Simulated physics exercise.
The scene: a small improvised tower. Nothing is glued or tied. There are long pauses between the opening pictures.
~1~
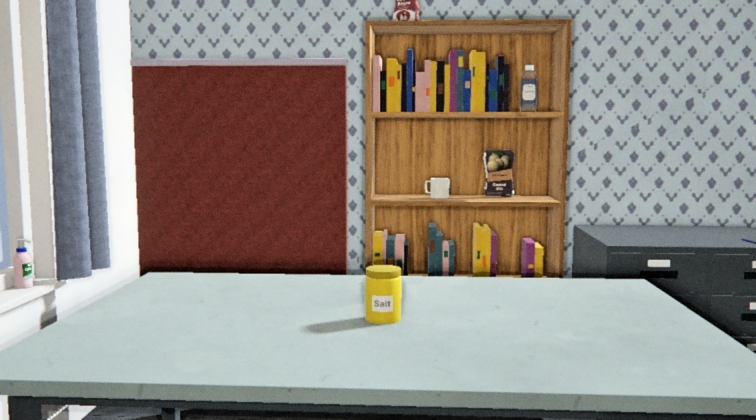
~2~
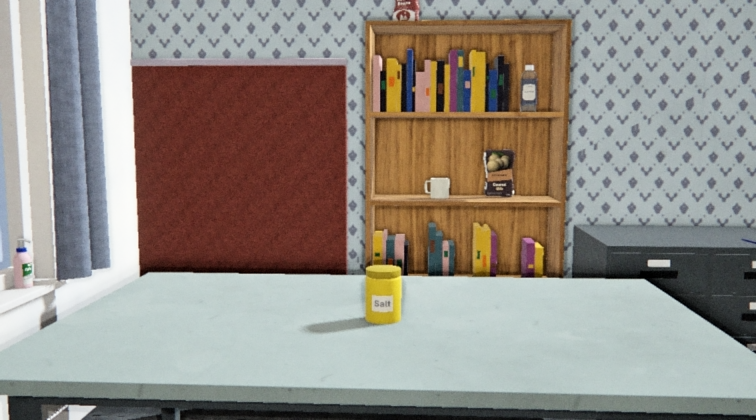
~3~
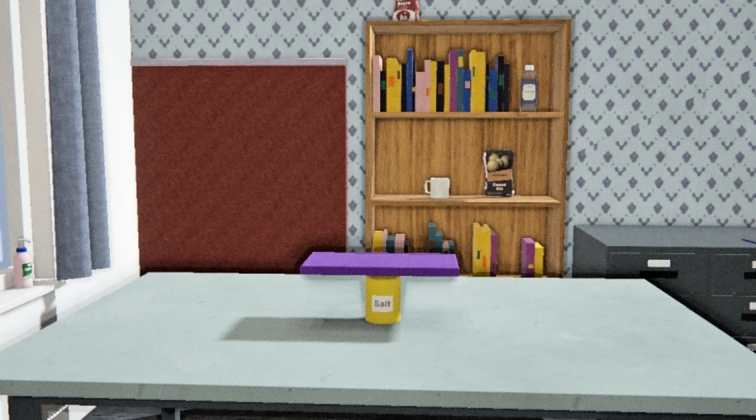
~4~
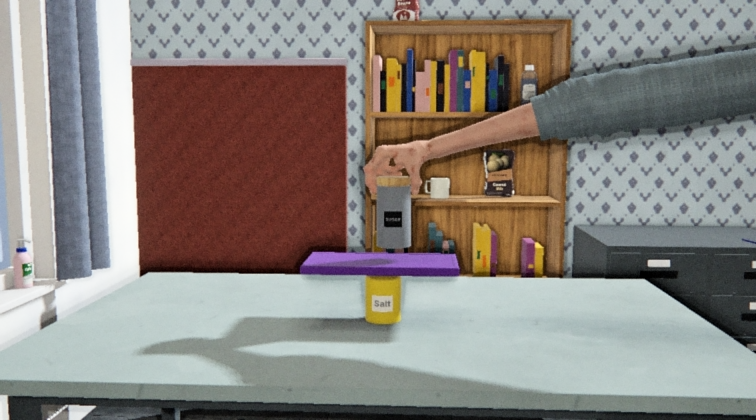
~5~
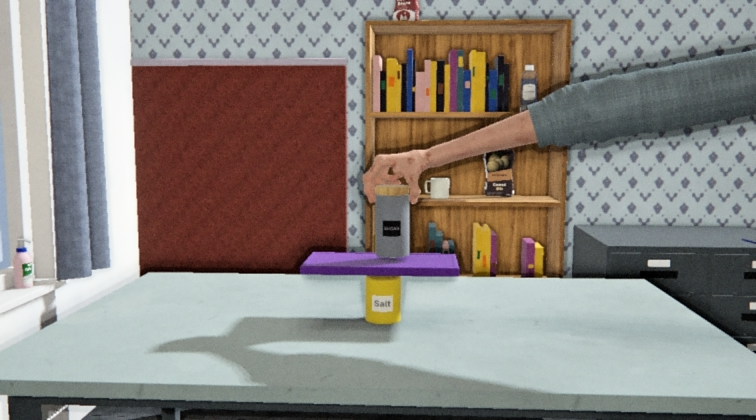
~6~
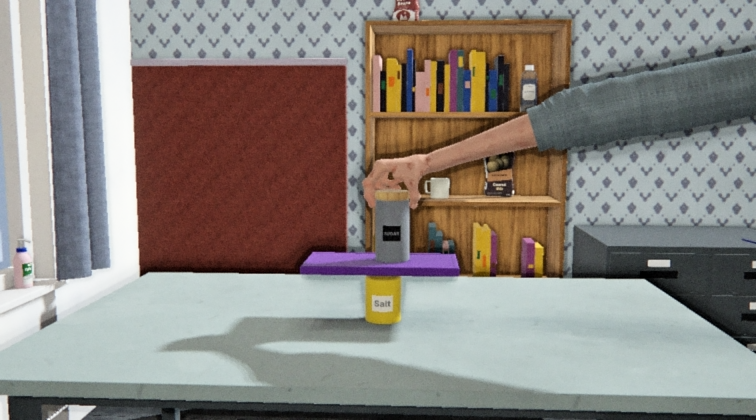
To begin with, a yellow salt jar stands alone on a pale table in front of a bookshelf. A flat purple lid then appears lying across its top. Next, a hand reaching in from the right lowers a grey jar onto the lid and keeps hold of it.
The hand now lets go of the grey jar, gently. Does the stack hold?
Outcome: The stack keeps its balance.
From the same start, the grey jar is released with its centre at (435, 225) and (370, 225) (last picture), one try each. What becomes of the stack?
First, it loses its balance; second, it holds.
Then, 0.20 s after the last picture, nothing has stirred.
Then, 0.40 s after the last picture, grey jar resting near (392, 226).
At rest, all 3 in place. Seen from the same camera at the end, grey jar near (392, 226). The stack holds.
